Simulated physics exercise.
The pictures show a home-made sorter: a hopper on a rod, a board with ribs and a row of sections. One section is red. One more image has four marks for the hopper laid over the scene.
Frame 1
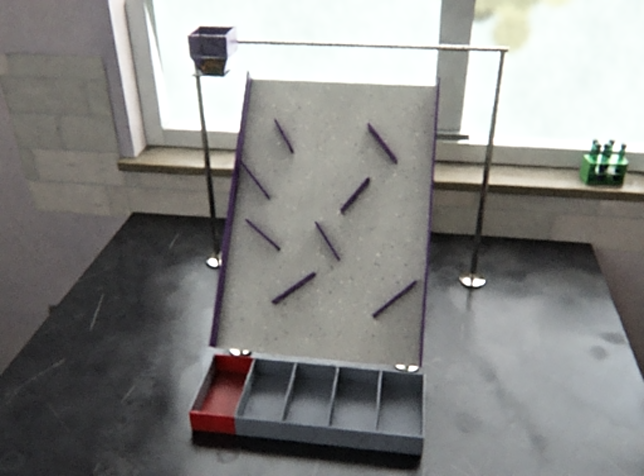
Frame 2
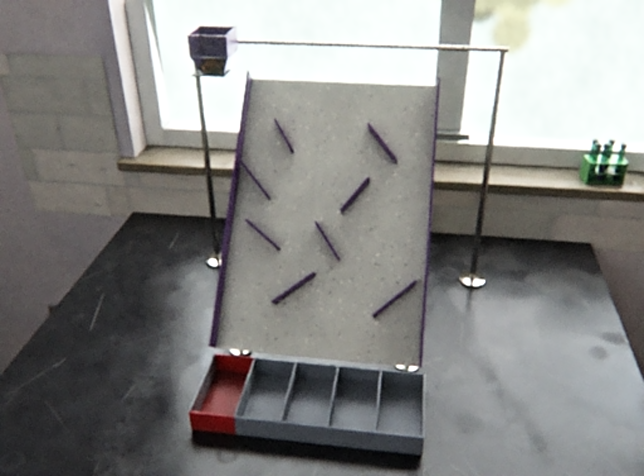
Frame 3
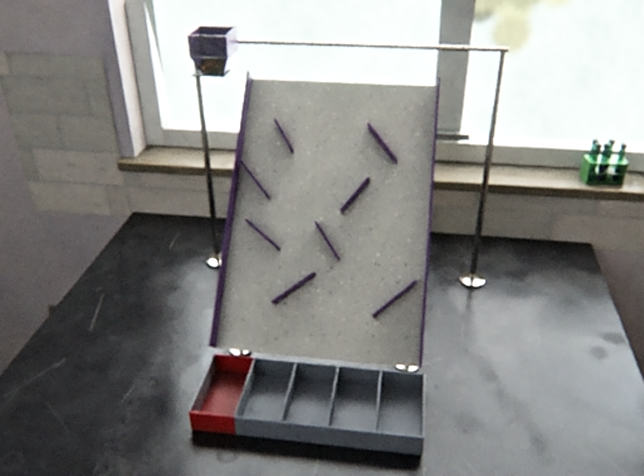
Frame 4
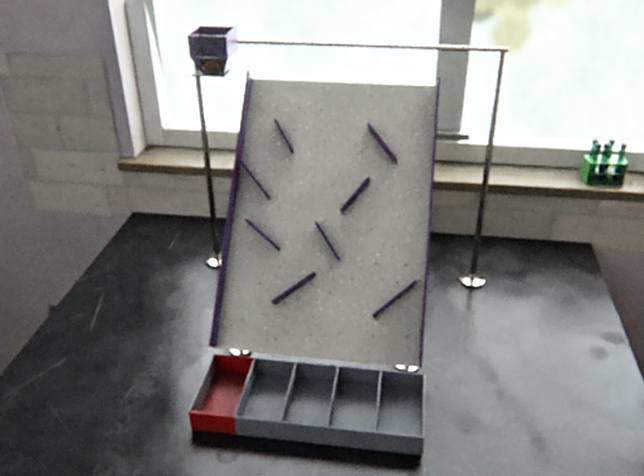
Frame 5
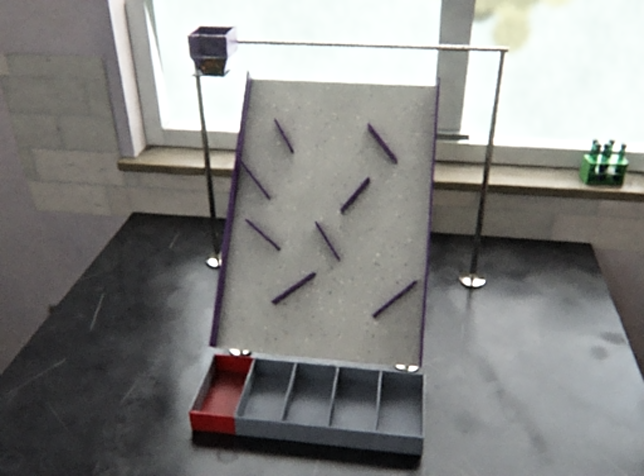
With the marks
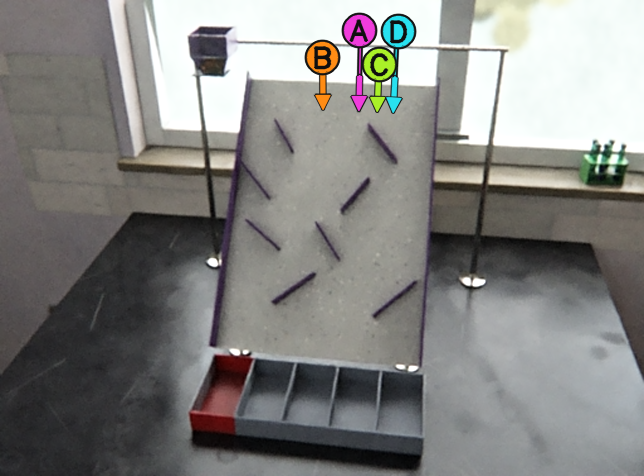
In the video, a small hopper sits on a rod above the left side of a tilted gray board with dark ribs, and a row of sections, the leftmost red, rests below; nothing visibly moves.
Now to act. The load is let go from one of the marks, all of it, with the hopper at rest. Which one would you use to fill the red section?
B is best.
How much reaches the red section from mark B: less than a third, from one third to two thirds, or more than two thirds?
Mark B gives from one third to two thirds.
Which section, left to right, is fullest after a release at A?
The fourth from the left.
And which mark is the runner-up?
That would be A.
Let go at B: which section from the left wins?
It is the first one.
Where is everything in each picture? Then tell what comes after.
The first frame shows hopper near (215, 65), cereal balls, door shut.
The second frame shows ribs (275, 119) to (291, 149), (368, 123) to (396, 160), (240, 161) to (267, 196).
The third frame shows ribs (341, 210) to (369, 177), (246, 219) to (278, 247), (315, 222) to (338, 258).
The fourth frame shows ribs (272, 302) to (314, 272), (373, 316) to (416, 280).
The fifth frame shows red section near (213, 422), number 1 of 5 from the left.
On the marked copy, mark A meets the board at (358, 105); mark B meets the board at (323, 104); mark C meets the board at (377, 106); mark D meets the board at (393, 107).
If A is chosen, close to a quarter in the red section, close to two thirds in other sections, a small share outside the box.
If B is chosen, close to two thirds in the red section, close to a third in other sections.
If C is chosen, only a few in the red section, the bulk in other sections, a small share outside the box.
If D is chosen, none at all in the red section, all but a few in other sections, a small share outside the box.
